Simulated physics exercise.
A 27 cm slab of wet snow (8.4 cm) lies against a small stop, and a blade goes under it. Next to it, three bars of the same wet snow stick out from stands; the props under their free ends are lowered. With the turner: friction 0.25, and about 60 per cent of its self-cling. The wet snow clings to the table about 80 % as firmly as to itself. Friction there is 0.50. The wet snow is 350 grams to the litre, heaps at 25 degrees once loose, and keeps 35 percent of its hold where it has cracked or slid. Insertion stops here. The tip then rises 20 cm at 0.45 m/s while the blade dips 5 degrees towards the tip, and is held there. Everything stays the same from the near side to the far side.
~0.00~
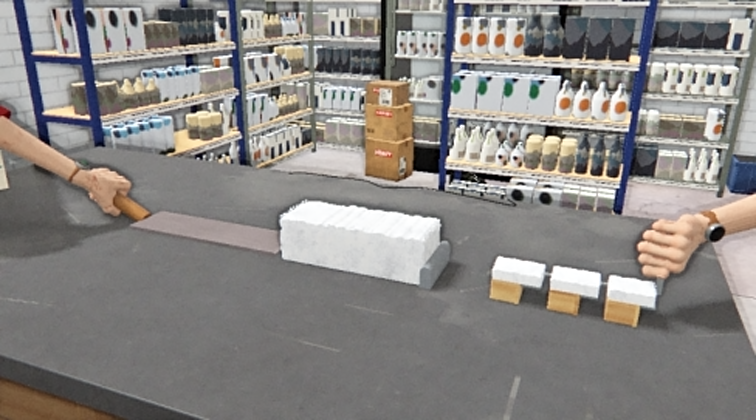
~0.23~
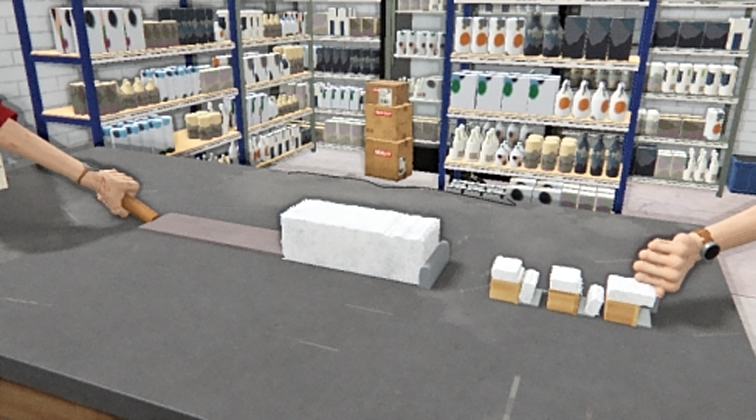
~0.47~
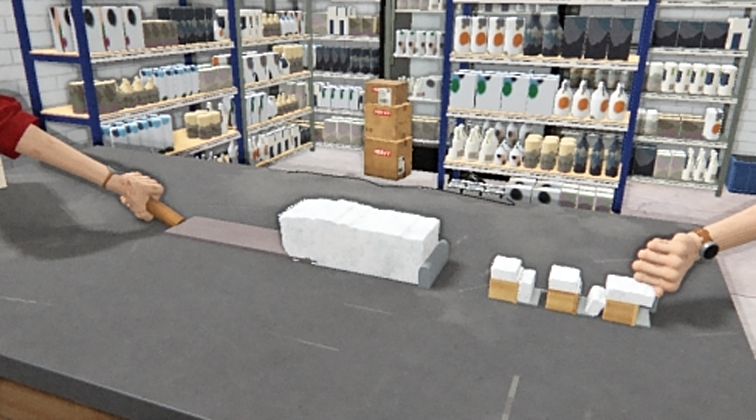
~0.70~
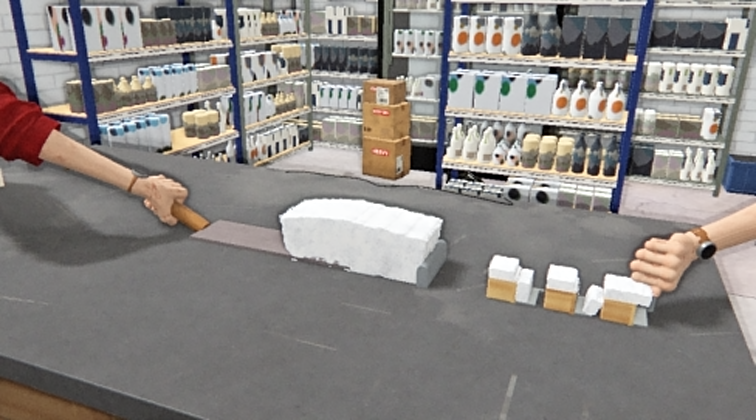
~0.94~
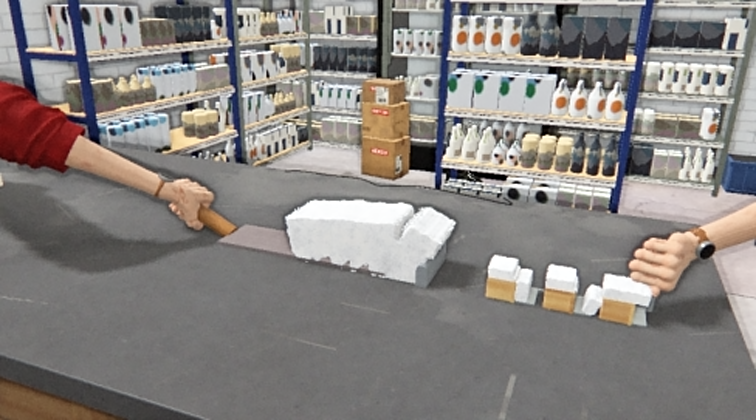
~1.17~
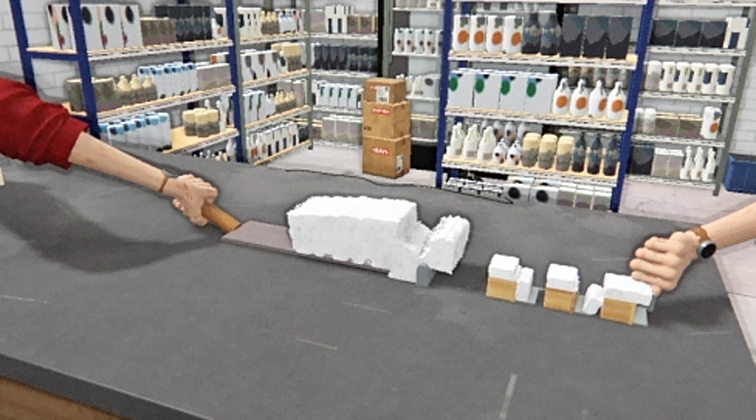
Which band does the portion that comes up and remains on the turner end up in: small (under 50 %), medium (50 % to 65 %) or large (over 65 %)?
It ends up large.
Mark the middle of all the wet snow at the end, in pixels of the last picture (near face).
Look around (366, 161) on the near face.
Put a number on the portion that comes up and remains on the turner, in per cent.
80 %.
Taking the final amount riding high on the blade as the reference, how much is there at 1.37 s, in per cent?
Around 70 out of 100.
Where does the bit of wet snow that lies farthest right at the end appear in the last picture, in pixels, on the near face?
Close to pixel (481, 294).
After 1.37 s, the tip is 9.4 cm up.
After 1.60 s, the tip is 19 cm up.
After 1.84 s, the tip is 20 cm up and 78 % is riding high on the blade.
After 2.07 s, the tip is 20 cm up and 78 % is riding high on the blade.
After 2.17 s, the tip is 20 cm up and 78 % is riding high on the blade.
